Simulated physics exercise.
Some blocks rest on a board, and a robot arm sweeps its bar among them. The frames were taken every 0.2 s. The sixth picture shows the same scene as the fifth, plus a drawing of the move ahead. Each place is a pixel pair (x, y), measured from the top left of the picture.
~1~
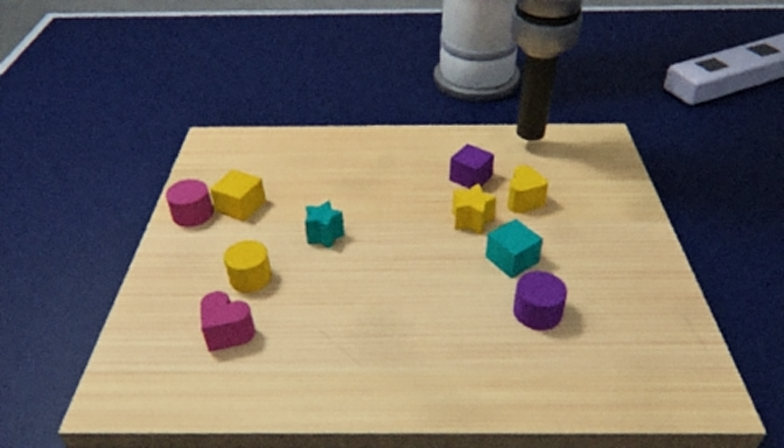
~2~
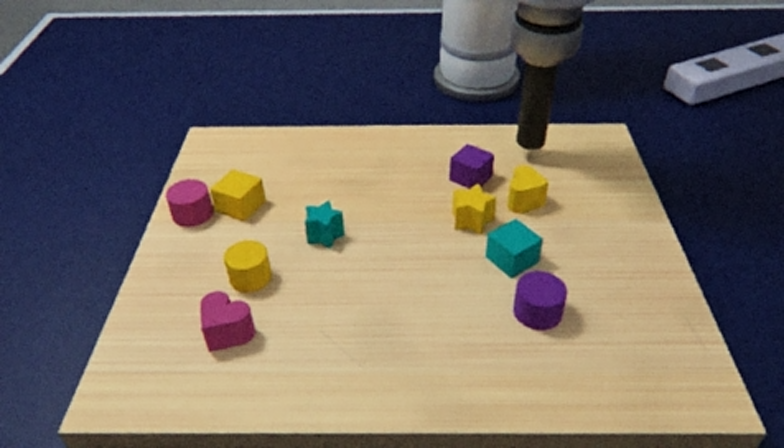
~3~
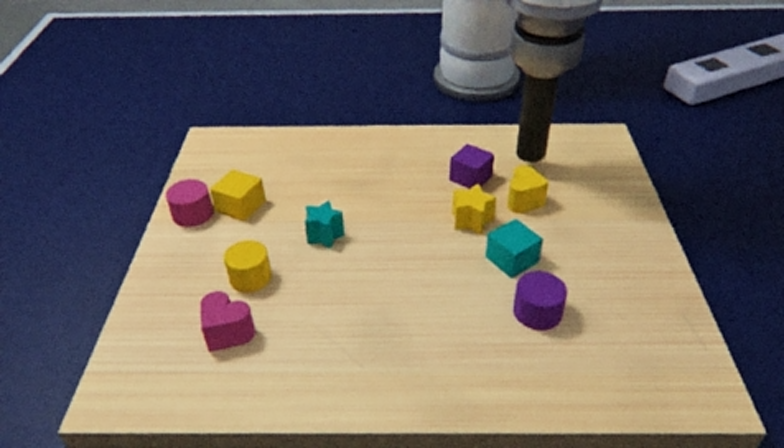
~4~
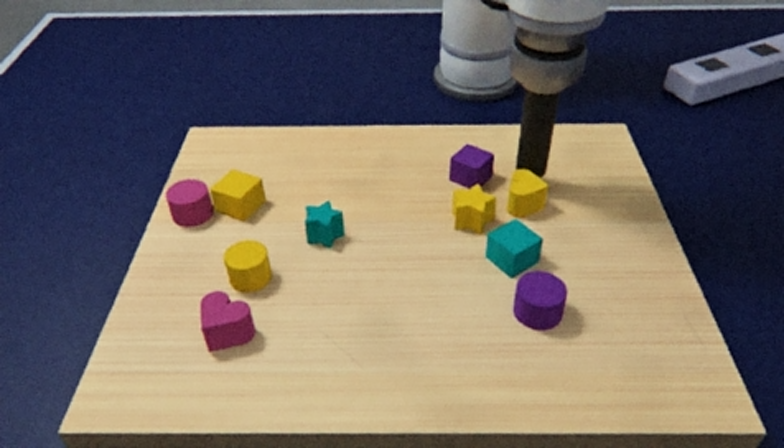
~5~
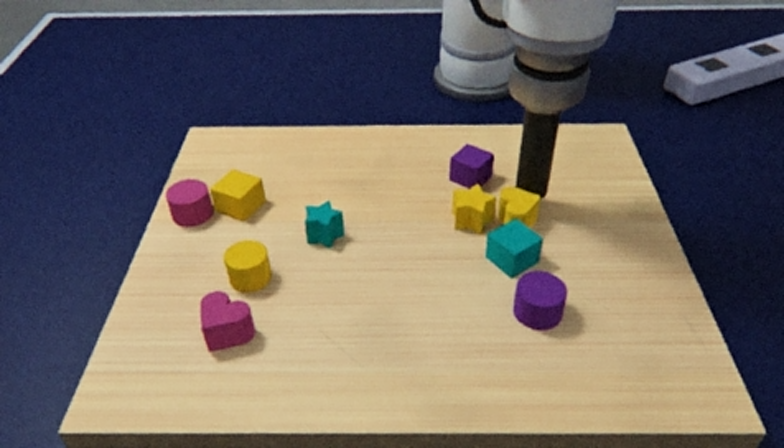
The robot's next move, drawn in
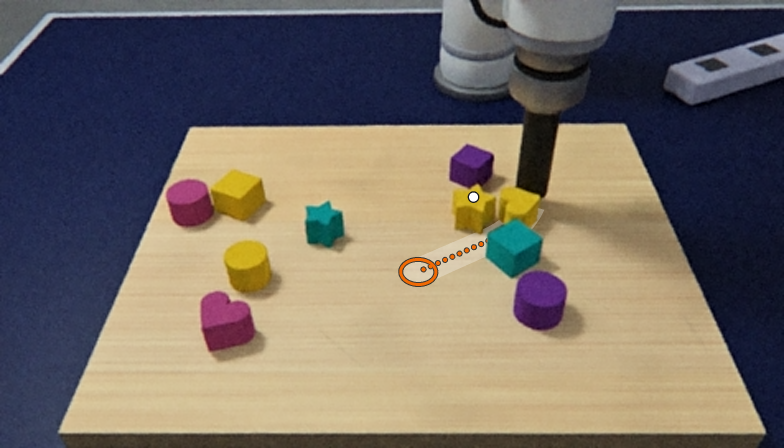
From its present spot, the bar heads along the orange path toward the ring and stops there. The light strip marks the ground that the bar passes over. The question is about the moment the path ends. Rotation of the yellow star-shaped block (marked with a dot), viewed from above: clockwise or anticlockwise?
If we look at it from overhead, the yellow star-shaped block pivots clockwise.
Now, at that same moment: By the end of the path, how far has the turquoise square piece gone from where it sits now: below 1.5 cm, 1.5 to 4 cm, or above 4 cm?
1.5-4 cm.
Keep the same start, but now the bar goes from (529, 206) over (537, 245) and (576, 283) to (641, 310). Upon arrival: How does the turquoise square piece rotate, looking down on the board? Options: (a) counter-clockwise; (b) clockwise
My pick is a.
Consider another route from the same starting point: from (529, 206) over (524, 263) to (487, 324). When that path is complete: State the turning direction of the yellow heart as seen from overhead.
From the top, the block rotates clockwise.
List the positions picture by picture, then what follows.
The first picture shows tip of the bar (531, 133), middles of tops, purple square piece (472, 155), yellow star-shaped block (474, 197), turquoise square piece (516, 236), yellow heart (527, 178).
The second picture shows bar (531, 142), nothing pushed.
The third picture shows bar (531, 154), nothing pushed.
The fourth picture shows bar (531, 171), yellow heart (526, 182).
The fifth picture shows bar (531, 191), purple square piece (472, 155), yellow star-shaped block (474, 197), turquoise square piece (516, 236), yellow heart (519, 200).
The line goes from (529, 206) through (505, 232) and (463, 252) to (418, 272); the dot is on the yellow star-shaped block.
On the path given first. One third of the way, bar (507, 218); yellow star-shaped block (471, 198), turned 15° clockwise; turquoise square piece (505, 252), turned 65° anticlockwise; yellow heart (488, 226), turned 20° clockwise.
Two thirds of the way, bar (464, 238); yellow star-shaped block (468, 199), turned 30° clockwise; turquoise square piece (504, 255), turned 75° anticlockwise; yellow heart (449, 249).
At the end, bar (418, 257); purple square piece unmoved; yellow star-shaped block (468, 199), turned 30° clockwise; turquoise square piece (504, 255), turned 75° anticlockwise; yellow heart (426, 273), turned 45° anticlockwise.
